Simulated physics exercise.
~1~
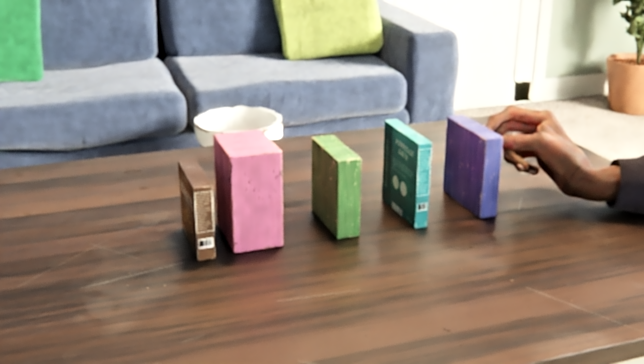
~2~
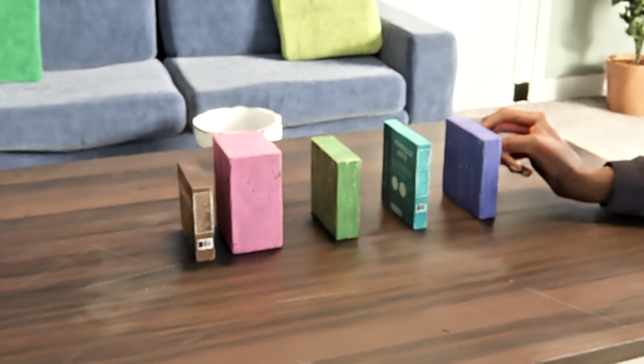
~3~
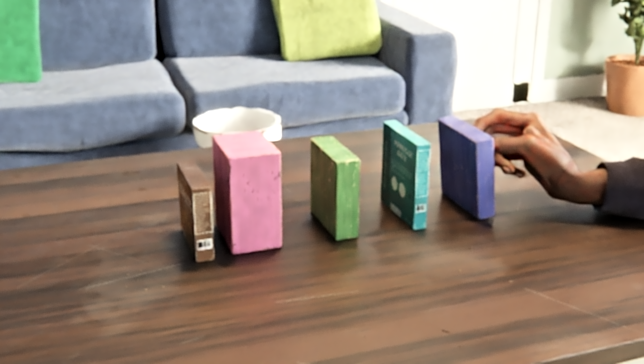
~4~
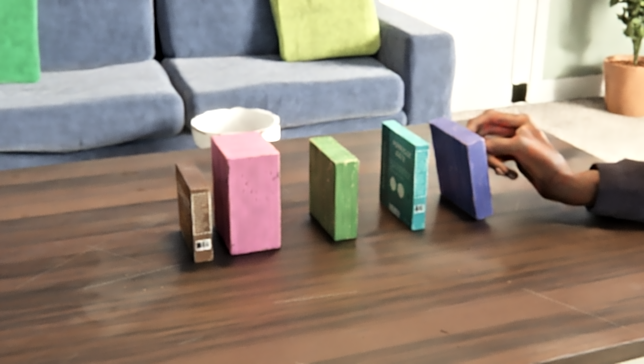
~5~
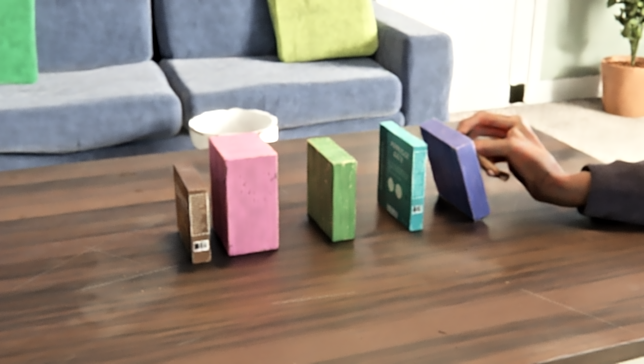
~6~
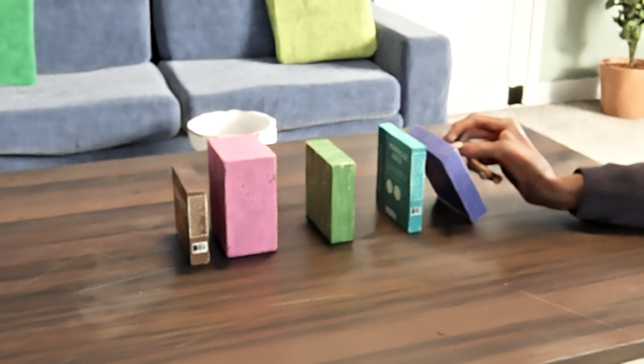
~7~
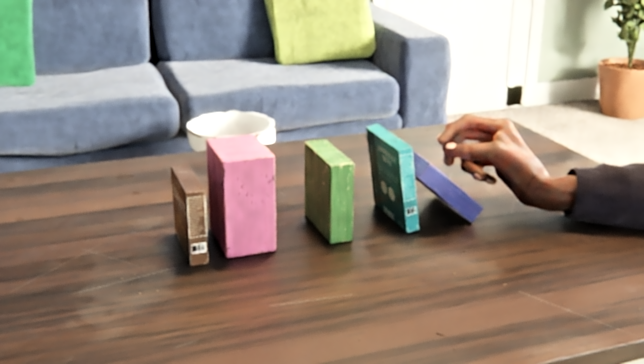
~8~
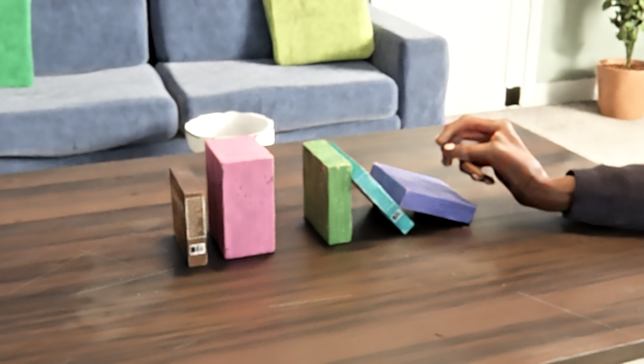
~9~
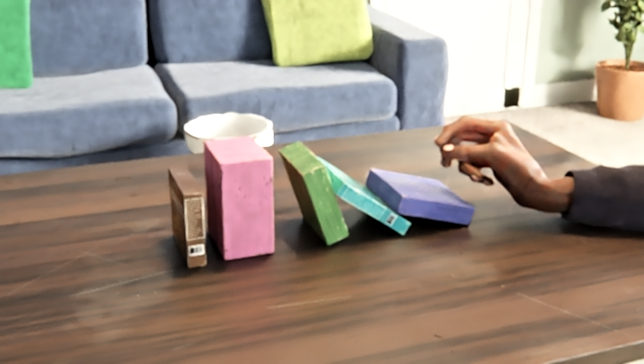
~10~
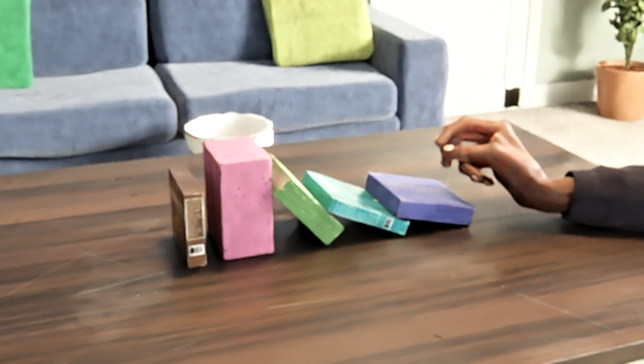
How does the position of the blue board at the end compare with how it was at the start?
At the start the blue board stands upright on the table, and by the end it is lying on its side.
